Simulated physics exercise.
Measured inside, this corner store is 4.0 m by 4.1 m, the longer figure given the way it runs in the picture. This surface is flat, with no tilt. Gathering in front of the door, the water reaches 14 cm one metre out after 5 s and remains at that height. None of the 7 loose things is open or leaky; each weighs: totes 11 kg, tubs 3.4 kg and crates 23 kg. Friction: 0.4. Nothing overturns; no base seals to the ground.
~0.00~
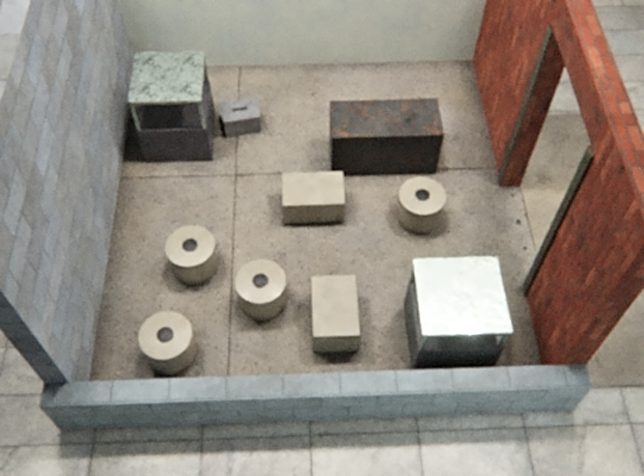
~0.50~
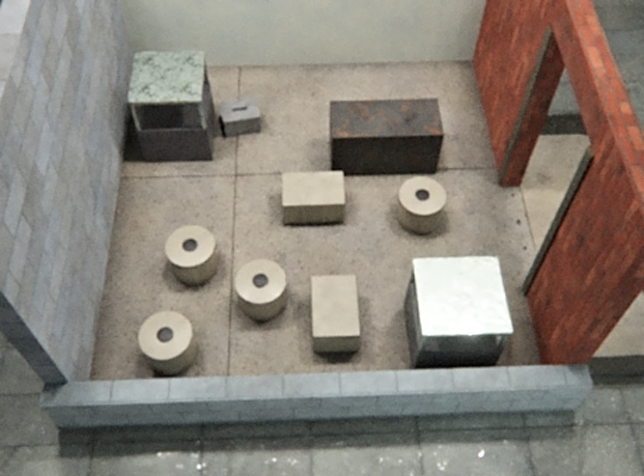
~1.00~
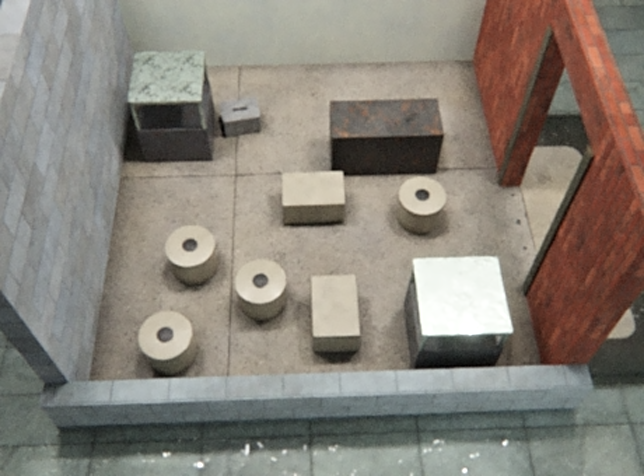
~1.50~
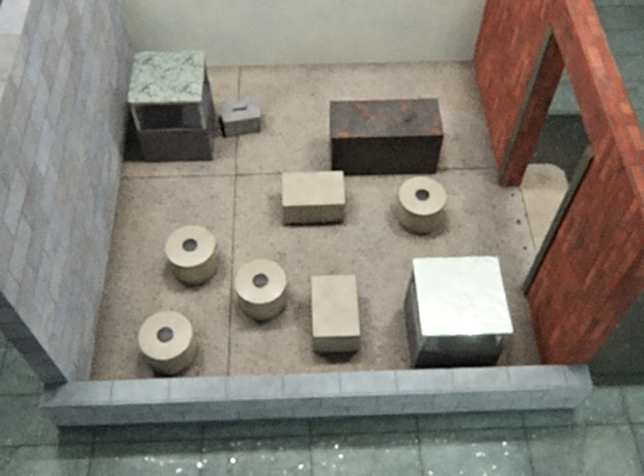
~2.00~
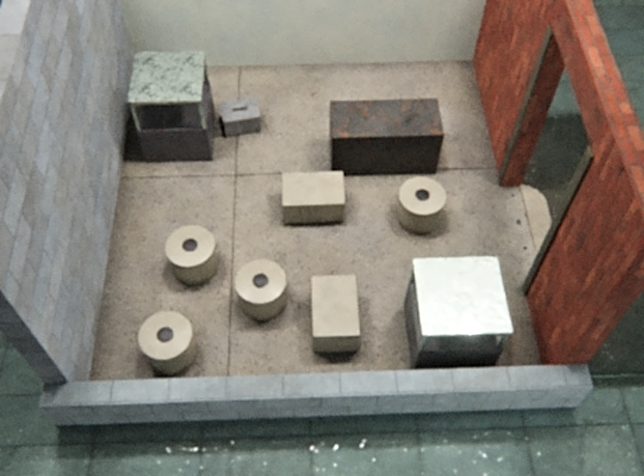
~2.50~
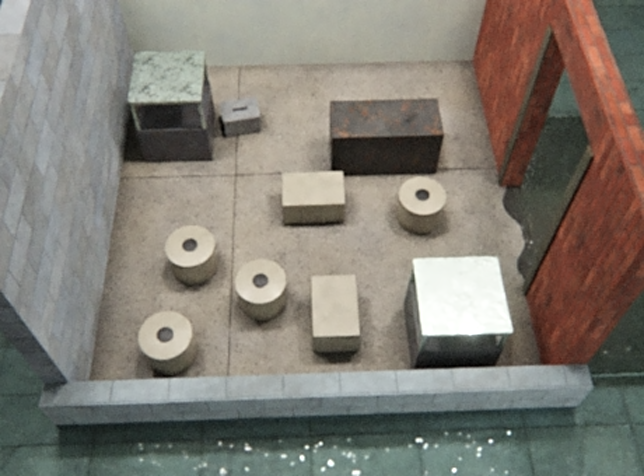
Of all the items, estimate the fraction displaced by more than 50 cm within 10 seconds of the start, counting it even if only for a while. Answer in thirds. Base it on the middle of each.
One to two thirds.
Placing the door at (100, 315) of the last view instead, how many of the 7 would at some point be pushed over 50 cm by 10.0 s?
The answer then is 4.
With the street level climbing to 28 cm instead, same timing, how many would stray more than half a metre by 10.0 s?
You'd get 7 in that case.
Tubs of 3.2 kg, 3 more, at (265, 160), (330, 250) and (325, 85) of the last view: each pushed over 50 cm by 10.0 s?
Note: Item 1 below threshold; item 2 above threshold; item 3 below threshold.
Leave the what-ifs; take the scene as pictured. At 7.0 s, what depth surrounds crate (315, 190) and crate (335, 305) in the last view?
About 5 and 4 cm.
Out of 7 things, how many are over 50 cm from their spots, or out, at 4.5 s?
By that time the total stands at 0.
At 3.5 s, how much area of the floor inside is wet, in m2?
Wet area: Approx. 1.0 m2.
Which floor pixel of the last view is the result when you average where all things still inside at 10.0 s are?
Around (223, 260).
After 3.5 s 0 of 7 are over 50 cm from their spots; 0 afloat.
After 4.5 s 0 of 7 are over 50 cm from their spots; 0 afloat.
After 7.0 s 1 of 7 are over 50 cm from their spots; 1 afloat.
After 10.0 s 2 of 7 are over 50 cm from their spots, and 3 have been at some point; 4 afloat.
